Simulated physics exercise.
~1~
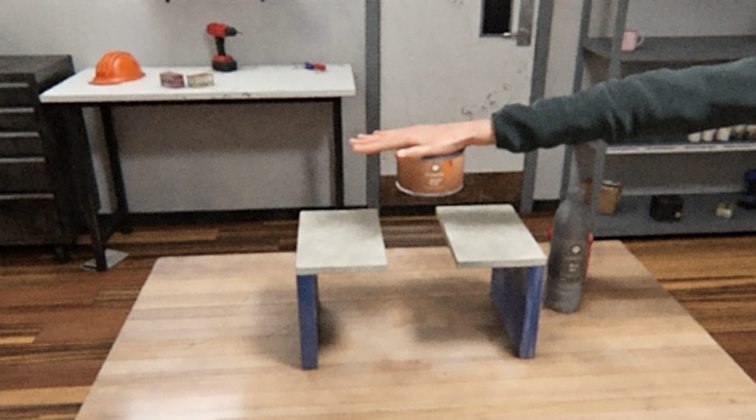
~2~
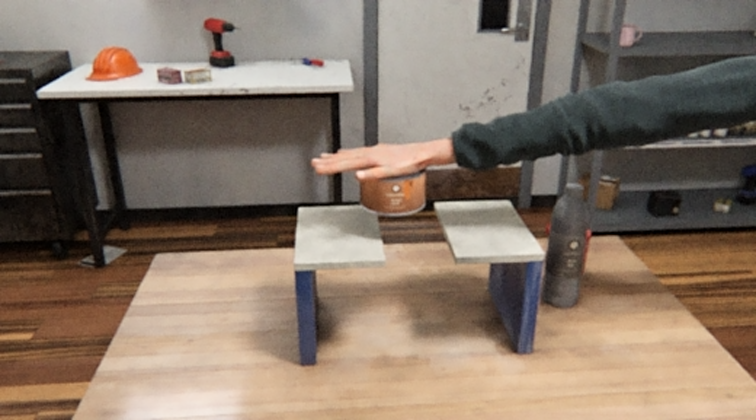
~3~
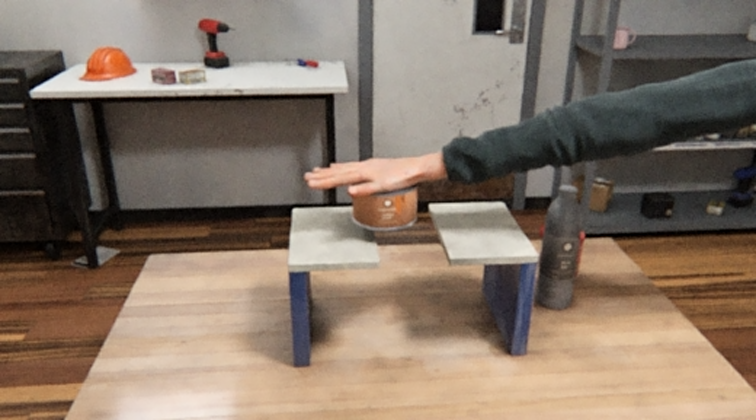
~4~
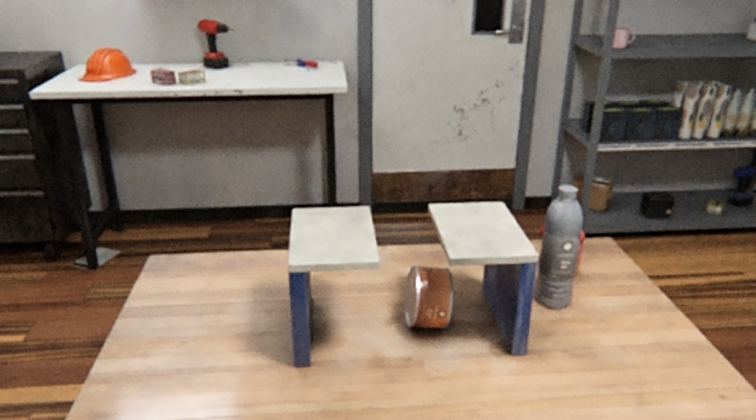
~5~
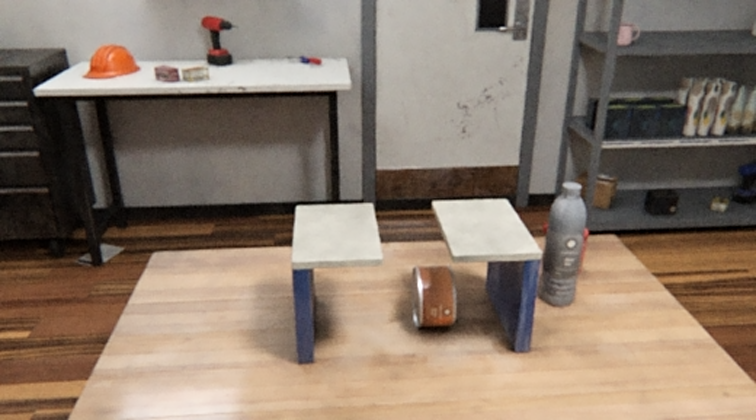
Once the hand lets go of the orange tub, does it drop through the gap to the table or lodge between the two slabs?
It drops through the gap and ends up lying on its side on the table between the blue supports.
